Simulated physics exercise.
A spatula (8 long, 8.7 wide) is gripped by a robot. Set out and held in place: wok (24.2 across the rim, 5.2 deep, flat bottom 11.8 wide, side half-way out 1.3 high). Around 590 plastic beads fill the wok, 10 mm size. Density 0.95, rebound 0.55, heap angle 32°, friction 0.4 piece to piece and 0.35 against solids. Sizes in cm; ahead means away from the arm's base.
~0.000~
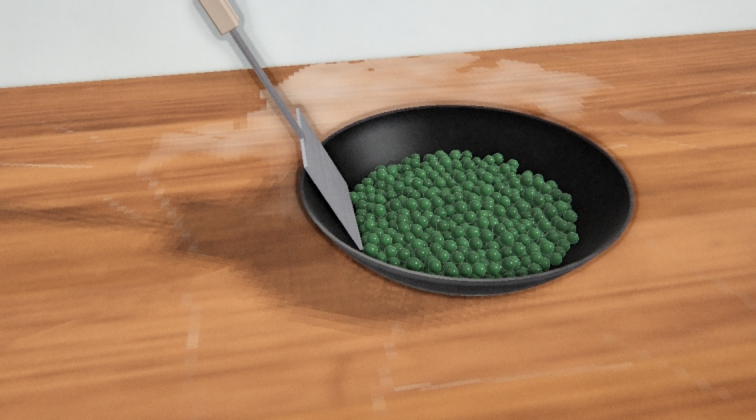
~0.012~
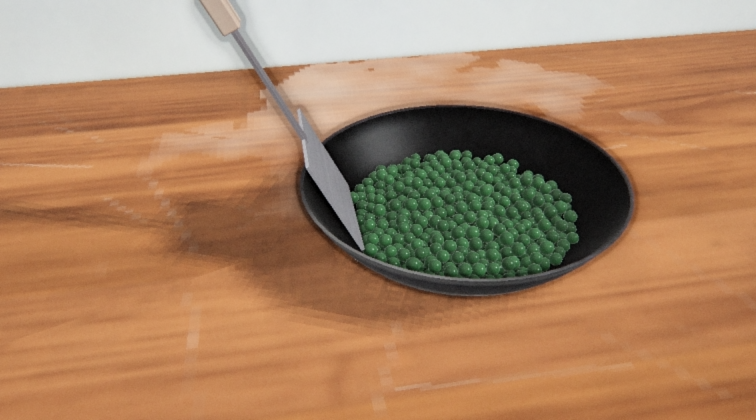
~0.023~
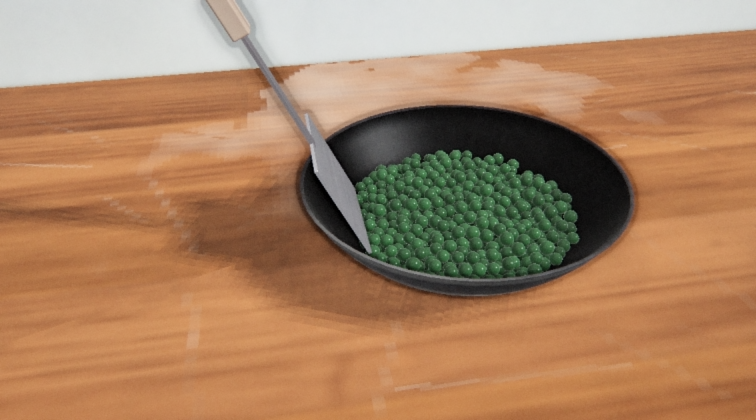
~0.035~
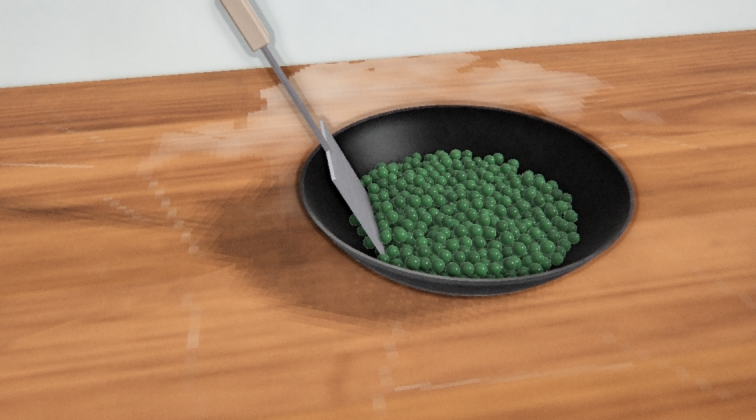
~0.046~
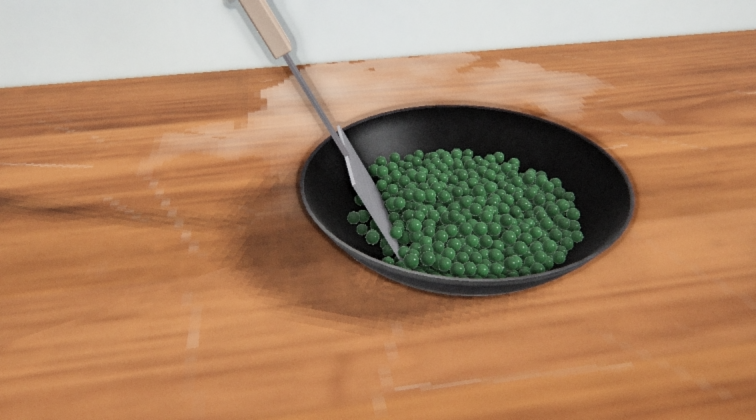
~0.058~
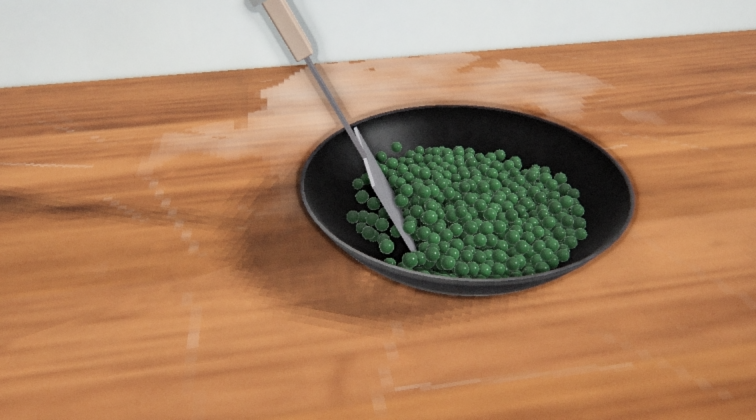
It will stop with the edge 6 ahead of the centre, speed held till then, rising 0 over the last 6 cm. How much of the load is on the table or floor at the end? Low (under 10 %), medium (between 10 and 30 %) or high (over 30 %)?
On the table or floor the share is medium, between 10 and 30 %.
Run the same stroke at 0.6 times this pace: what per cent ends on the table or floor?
About 10 per cent.
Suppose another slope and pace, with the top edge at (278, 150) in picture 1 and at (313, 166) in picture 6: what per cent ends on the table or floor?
About 5 per cent.
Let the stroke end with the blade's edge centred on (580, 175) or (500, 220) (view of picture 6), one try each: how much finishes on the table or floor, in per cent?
About 50 and 5 per cent.
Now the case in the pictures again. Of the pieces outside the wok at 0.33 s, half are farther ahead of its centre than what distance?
Some 16 cm.
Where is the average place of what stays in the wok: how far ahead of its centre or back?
Roughly 4.0 cm ahead.
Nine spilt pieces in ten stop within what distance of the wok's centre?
About 40 cm.
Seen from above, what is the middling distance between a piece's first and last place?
Roughly 6 cm.
By 0.09 s, sloping 65°, highest piece 8 above the table; 592 in the wok.
By 0.11 s, sloping 65°, highest piece 10 above the table; 591 in the wok, 1 on the blade or in flight.
By 0.33 s, sloping 65°, highest piece 8 above the table; 456 in the wok, 105 on the table or floor, 31 on the blade or in flight.
By 1.38 s, sloping 65°, highest piece 6 above the table; 456 in the wok, 136 on the table or floor.
Final count, 456 in the wok, 136 on the table or floor. That is 23 % on the table or floor.
